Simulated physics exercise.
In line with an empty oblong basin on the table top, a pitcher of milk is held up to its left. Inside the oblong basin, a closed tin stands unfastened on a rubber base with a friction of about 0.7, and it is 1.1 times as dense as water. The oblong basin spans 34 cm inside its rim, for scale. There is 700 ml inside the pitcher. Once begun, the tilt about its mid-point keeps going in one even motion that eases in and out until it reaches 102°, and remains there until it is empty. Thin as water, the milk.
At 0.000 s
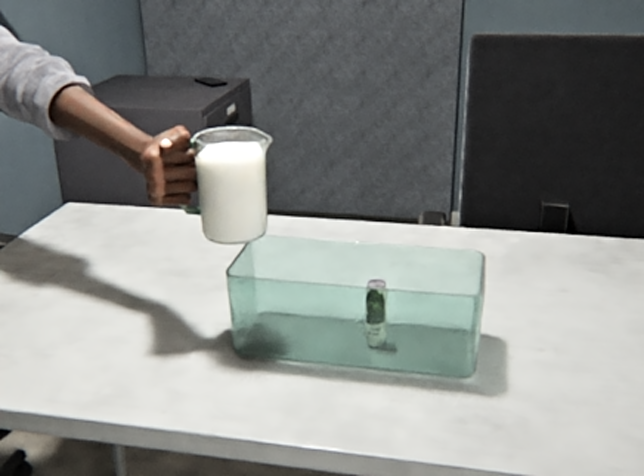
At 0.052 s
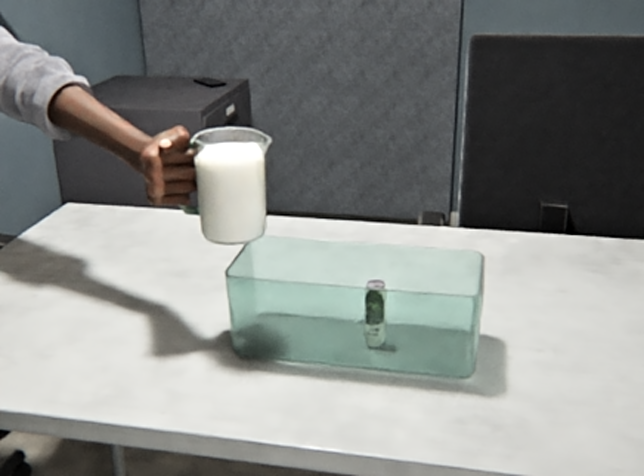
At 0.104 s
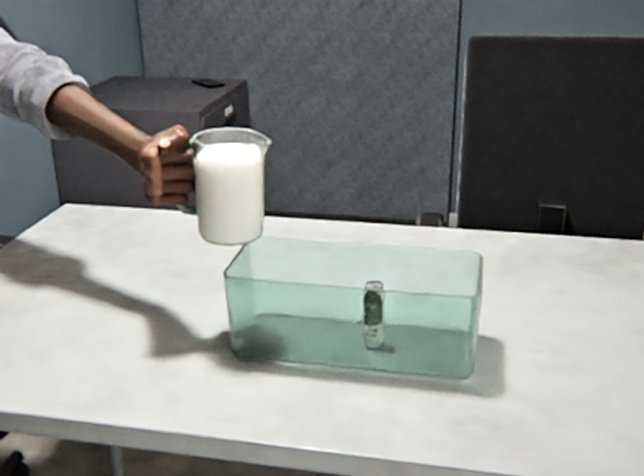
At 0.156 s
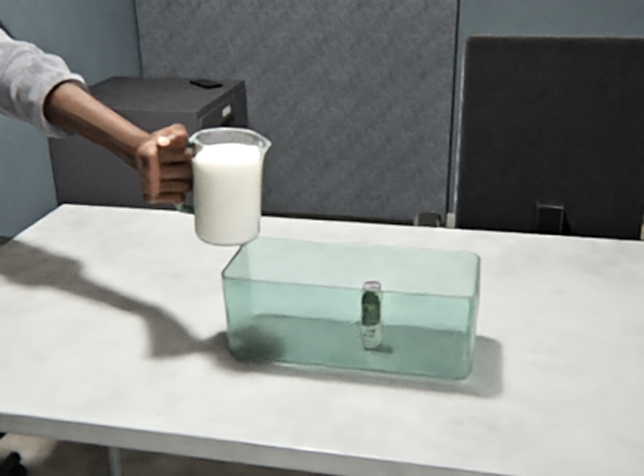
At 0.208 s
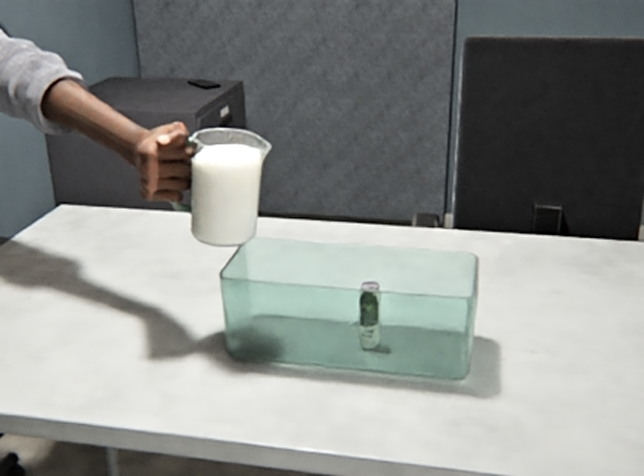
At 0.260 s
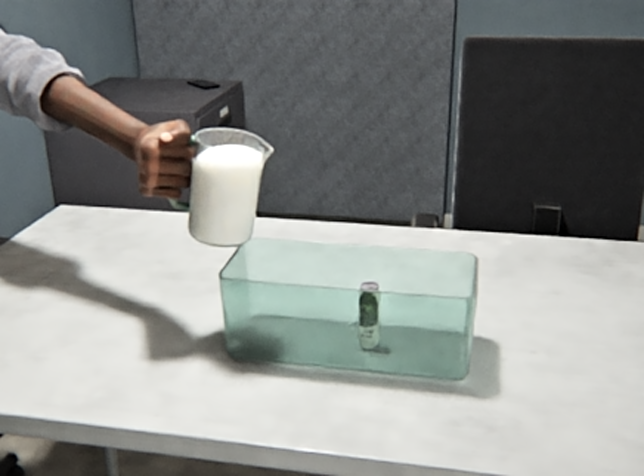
In this clip, a hand holds a clear pitcher of milk above the left side of an empty oblong basin with a small tin standing inside, then slowly tilts the pitcher slightly to the right.
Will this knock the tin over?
I reckon it can hold on.
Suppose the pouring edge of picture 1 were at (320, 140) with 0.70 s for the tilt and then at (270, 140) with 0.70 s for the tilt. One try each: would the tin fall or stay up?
First it tips over; then it stays on its base.
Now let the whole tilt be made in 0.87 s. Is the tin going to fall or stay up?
The tin stays on its base.
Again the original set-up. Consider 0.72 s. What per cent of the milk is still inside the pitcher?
I'd put it near 90 percent.
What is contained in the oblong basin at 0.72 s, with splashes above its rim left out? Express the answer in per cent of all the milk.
Roughly 2 percent.
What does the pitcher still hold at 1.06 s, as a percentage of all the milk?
48 %.
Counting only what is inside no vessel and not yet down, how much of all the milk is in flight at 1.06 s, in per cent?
About 14 percent.
Then, 0.72 s in, the tilt is 60° and 90 per cent is still to pour; the tin stands where it began.
Then, 1.06 s in, the tilt is 94° and 47 per cent is still to pour; the tin stands where it began.
Then, 1.41 s in, the tilt is 102° and 8 per cent is still to pour; the tin stands where it began.
Then, 1.79 s in, the tilt is 102° and 0 per cent is still to pour; the tin stands where it began.
Finally, the tin stands where it began.
